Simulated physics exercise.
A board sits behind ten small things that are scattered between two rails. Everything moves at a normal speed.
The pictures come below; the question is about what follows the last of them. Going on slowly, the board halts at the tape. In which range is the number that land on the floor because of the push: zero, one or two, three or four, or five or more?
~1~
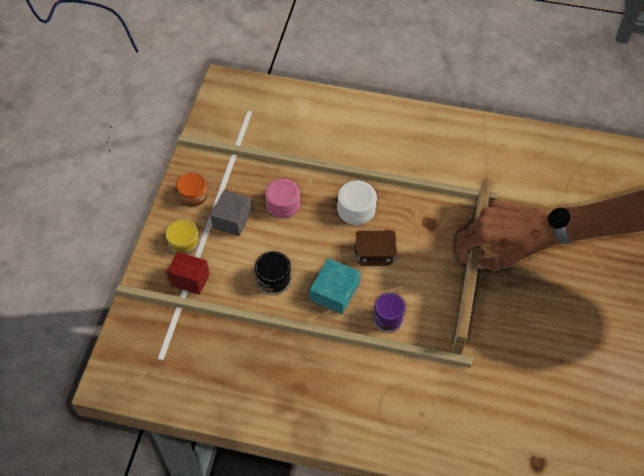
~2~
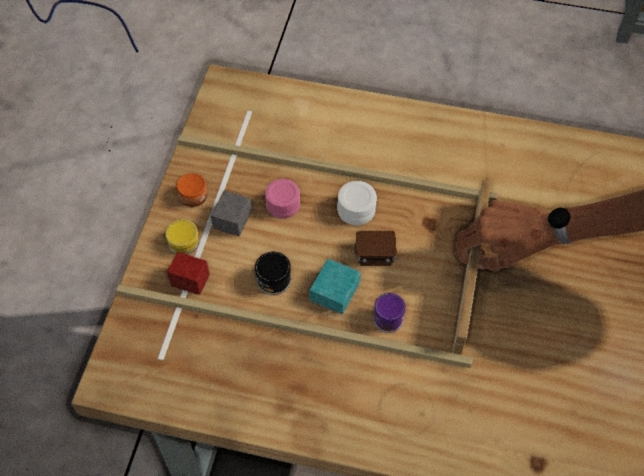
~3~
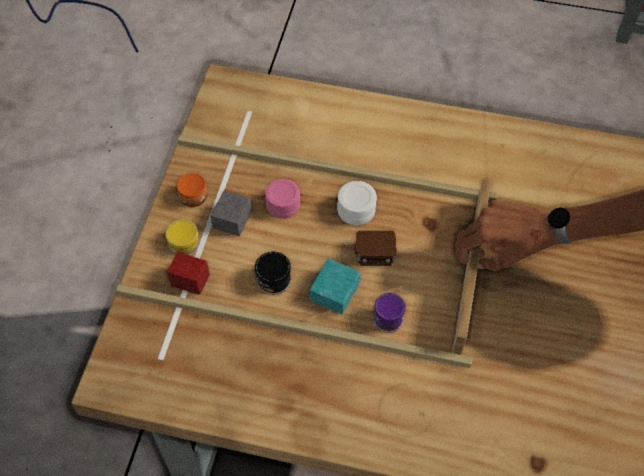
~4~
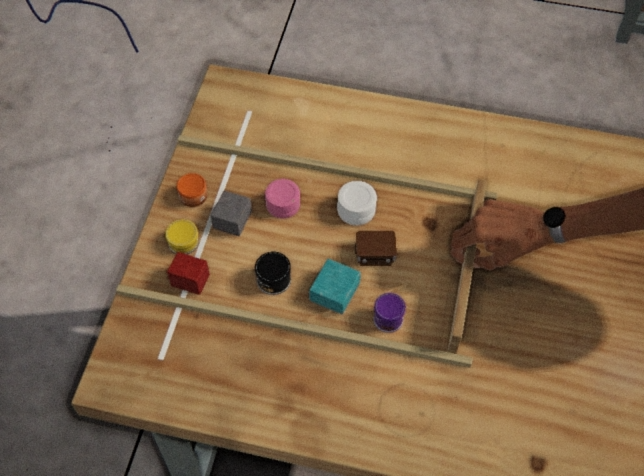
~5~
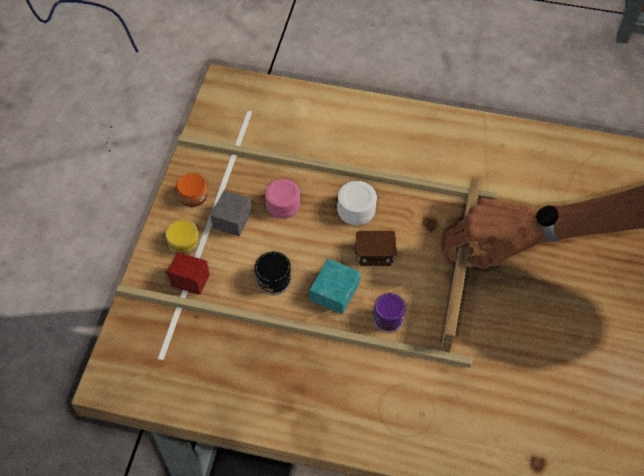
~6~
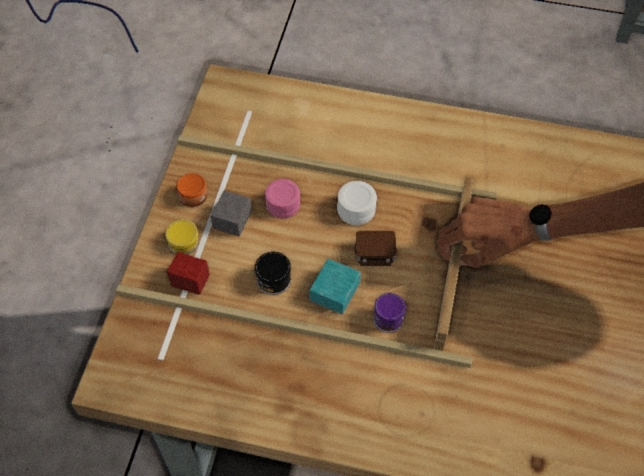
I expect the drop count to reach one but not three.
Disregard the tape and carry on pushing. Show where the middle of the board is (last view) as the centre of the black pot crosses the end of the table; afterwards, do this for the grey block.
Roughly (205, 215); for the second one, roughly (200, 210).
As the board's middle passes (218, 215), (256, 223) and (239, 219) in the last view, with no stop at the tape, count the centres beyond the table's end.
The numbers past the end are 2, 0 and 0.
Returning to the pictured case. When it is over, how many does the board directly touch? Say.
4 of them.
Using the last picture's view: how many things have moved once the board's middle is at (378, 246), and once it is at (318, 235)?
At the first place 3, at the second 6.
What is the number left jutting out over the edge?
It comes to 3.
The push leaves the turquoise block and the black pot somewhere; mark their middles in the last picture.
In the last picture the turquoise block sits around (182, 236) and the black pot around (142, 237).
A little later, none off yet; orange tub at rest near (192, 190); yellow tin at rest near (183, 237); red block at rest near (189, 273).
When it is over, the number that fall off is one or two; down, yellow tin and orange tub.
